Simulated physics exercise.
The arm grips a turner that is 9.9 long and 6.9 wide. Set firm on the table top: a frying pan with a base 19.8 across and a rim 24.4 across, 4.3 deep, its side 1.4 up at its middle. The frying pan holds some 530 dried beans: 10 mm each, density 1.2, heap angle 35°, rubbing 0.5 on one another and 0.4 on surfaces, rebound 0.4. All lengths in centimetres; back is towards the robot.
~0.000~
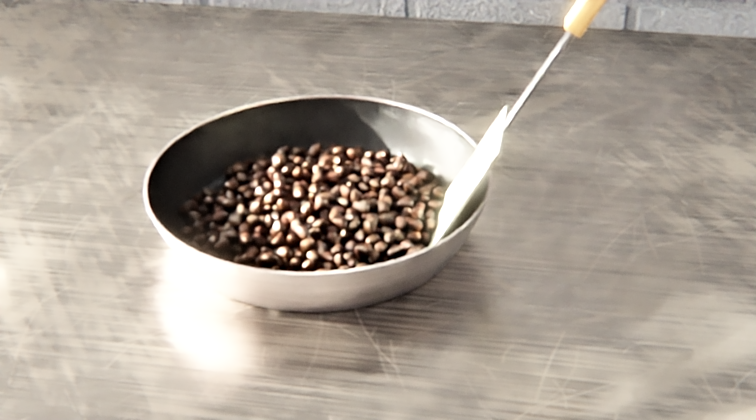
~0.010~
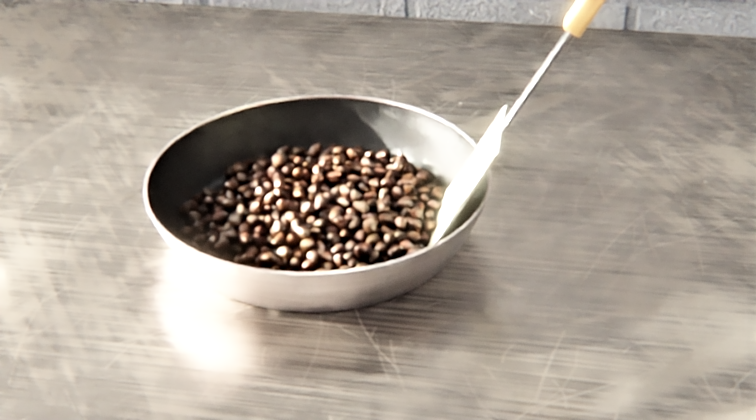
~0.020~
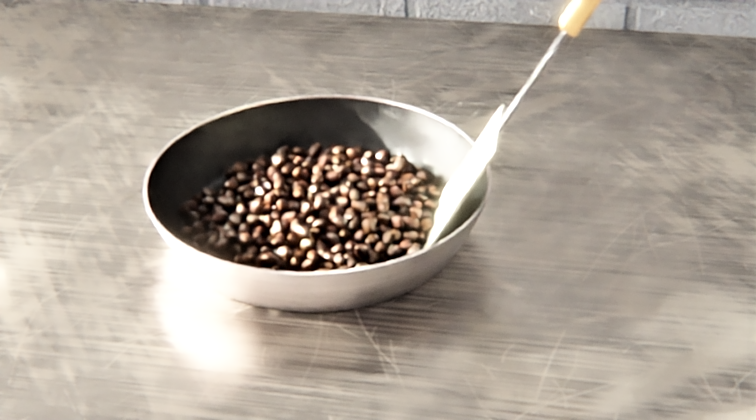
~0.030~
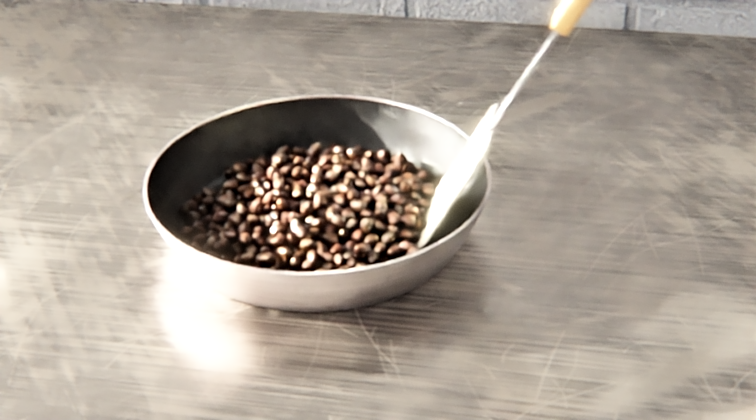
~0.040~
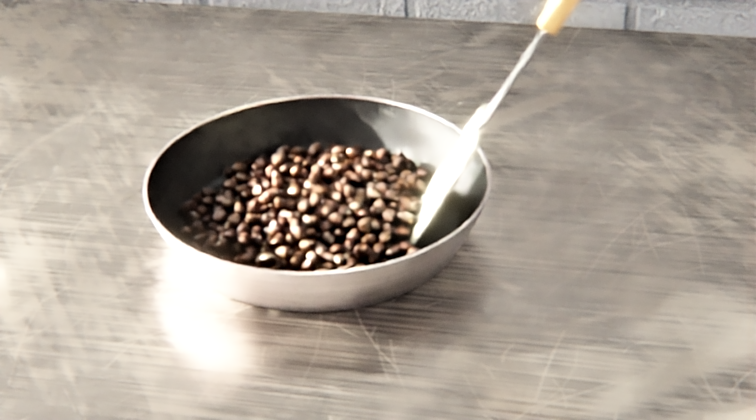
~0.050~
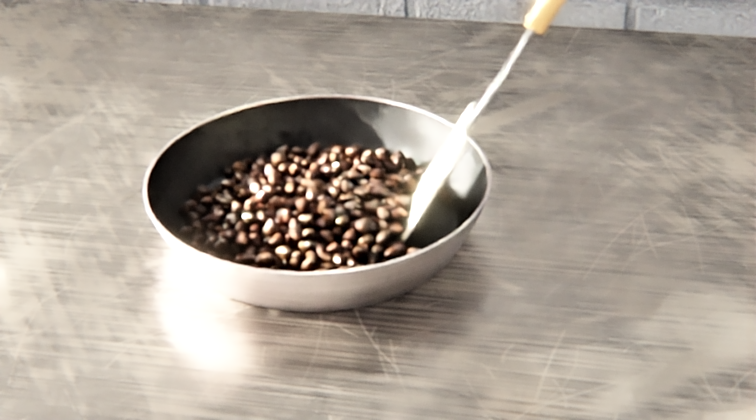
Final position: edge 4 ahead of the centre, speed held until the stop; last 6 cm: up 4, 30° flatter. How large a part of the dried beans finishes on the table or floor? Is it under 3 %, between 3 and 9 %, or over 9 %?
It is under 3 %.
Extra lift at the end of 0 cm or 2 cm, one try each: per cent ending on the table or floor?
0 and 0 per cent.
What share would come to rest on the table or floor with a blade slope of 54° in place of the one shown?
Somewhere around 0 per cent would end on the table or floor.
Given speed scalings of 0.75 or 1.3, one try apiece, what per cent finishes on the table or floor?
Estimates in order: 0 per cent, 5 per cent.
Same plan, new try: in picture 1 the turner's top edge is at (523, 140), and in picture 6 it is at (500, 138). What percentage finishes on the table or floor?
Off the vessel, on the table or floor: Some 0 percent.
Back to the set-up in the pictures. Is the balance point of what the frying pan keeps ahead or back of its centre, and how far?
About 3.5 centimetres ahead.
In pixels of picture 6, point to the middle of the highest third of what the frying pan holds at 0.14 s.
It is centred at about (278, 195).
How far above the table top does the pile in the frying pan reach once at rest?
It reaches around 4.5 cm.
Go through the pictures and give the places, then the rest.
Turner top edge at (504, 128), sloping 62°; upper third of the load around (322, 205), from x 185 to 445, top at y 150; 527 in the frying pan, in the first frame.
Turner top edge at (503, 128), sloping 62°; upper third of the load around (323, 205), from x 185 to 445, top at y 150, in the second frame.
Turner top edge at (500, 128), sloping 62°; upper third of the load around (324, 203), from x 185 to 445, top at y 150, in the third frame.
Turner top edge at (492, 127), sloping 62°; upper third of the load around (328, 204), from x 185 to 445, top at y 150, in the fourth frame.
Turner top edge at (481, 126), sloping 62°; upper third of the load around (322, 202), from x 185 to 445, top at y 150, in the fifth frame.
Turner top edge at (469, 125), sloping 62°; upper third of the load around (321, 200), from x 185 to 445, top at y 150; 527 in the frying pan, in the sixth frame.
After 0.09 s, sloping 62°, highest piece 4 above the table; 527 in the frying pan.
After 0.14 s, sloping 48°, highest piece 5 above the table; 527 in the frying pan.
After 0.36 s, sloping 32°, highest piece 4 above the table; 524 in the frying pan, 2 on the table or floor, 1 on the blade or in flight.
After 1.41 s, sloping 32°, highest piece 4 above the table; 524 in the frying pan, 3 on the table or floor.
At rest, 524 in the frying pan, 3 on the table or floor. That is 1 % on the table or floor.
